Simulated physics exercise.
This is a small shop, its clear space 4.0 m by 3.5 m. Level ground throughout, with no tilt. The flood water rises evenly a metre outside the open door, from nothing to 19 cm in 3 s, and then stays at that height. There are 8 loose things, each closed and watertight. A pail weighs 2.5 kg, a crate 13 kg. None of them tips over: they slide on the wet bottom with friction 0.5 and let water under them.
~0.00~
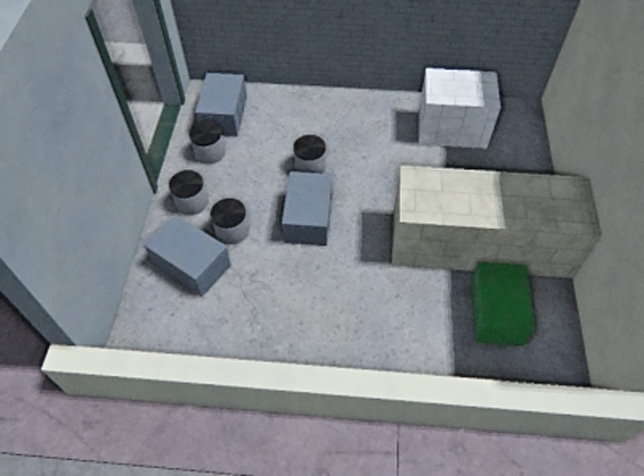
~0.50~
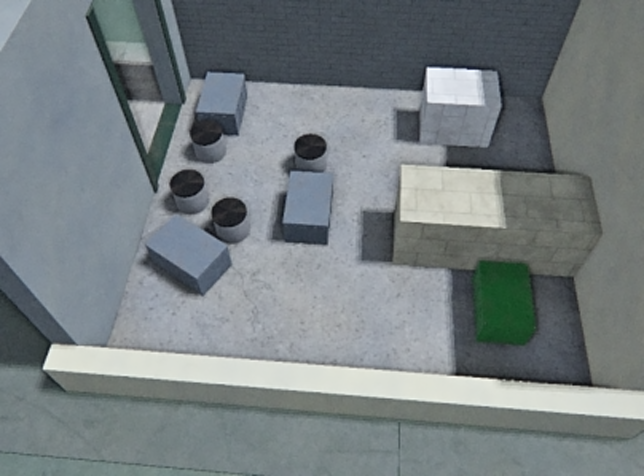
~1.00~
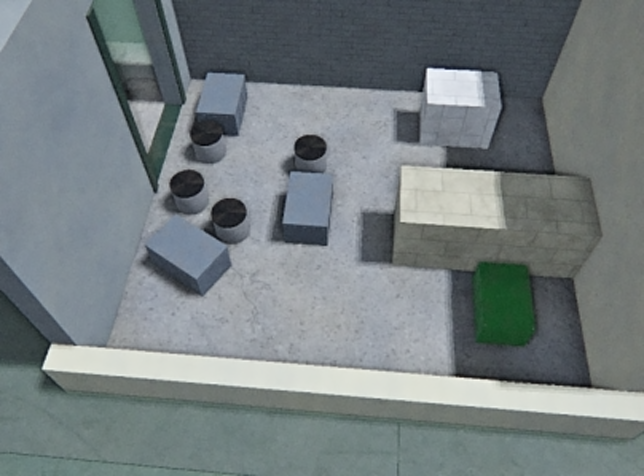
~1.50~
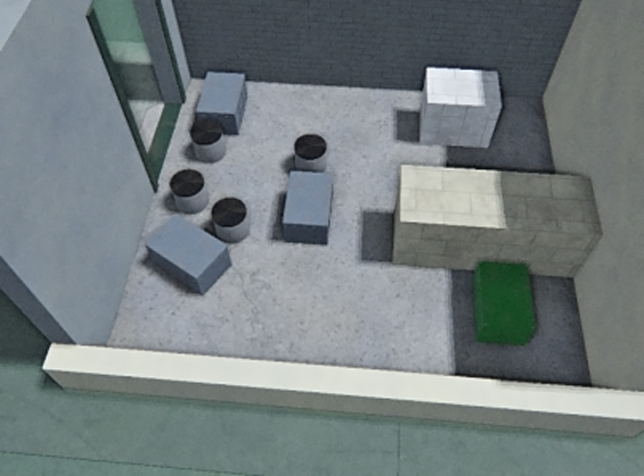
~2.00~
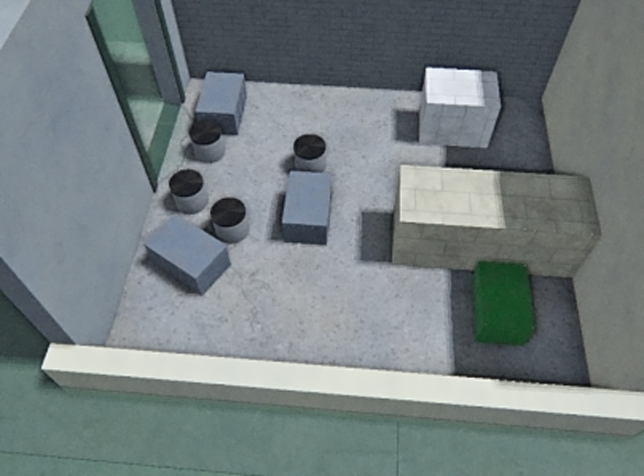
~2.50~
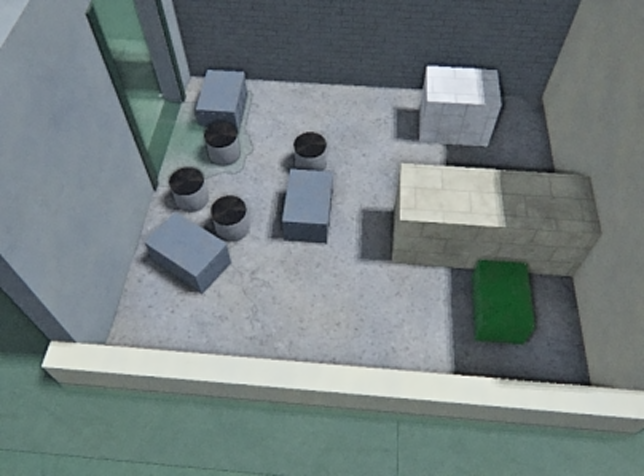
In a small shop seen from above, greenish water spread over the ground outside and crept through the open doorway at the left, where one dark-topped drum shifted slightly while everything else stayed still.
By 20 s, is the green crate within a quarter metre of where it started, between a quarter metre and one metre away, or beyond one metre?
It is going to make a small trip.
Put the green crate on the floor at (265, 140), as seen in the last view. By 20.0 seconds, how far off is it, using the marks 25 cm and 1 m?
What happens is it gets pushed a long way.
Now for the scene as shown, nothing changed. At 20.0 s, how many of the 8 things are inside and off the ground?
By my count, 8.
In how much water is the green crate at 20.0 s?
Around 14 cm.
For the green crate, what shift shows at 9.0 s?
Around 0 centimetres.
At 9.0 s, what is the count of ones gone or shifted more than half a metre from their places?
That would be 4.
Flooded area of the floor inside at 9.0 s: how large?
Wet area: Approx. 12.0 m2.
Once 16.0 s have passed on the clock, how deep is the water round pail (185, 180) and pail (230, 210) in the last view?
Depths: Near 8 cm, then near 9 cm.
After 4.0 s the green crate is near (506, 293), 0.0 m from its start, aground; 1 afloat.
After 9.0 s the green crate is near (506, 293), 0.0 m from its start, aground; 5 afloat.
After 16.0 s the green crate is near (458, 341), 0.6 m from its start, afloat; 8 afloat.
After 20.0 s the green crate is near (436, 290), 0.6 m from its start, afloat; 8 afloat.
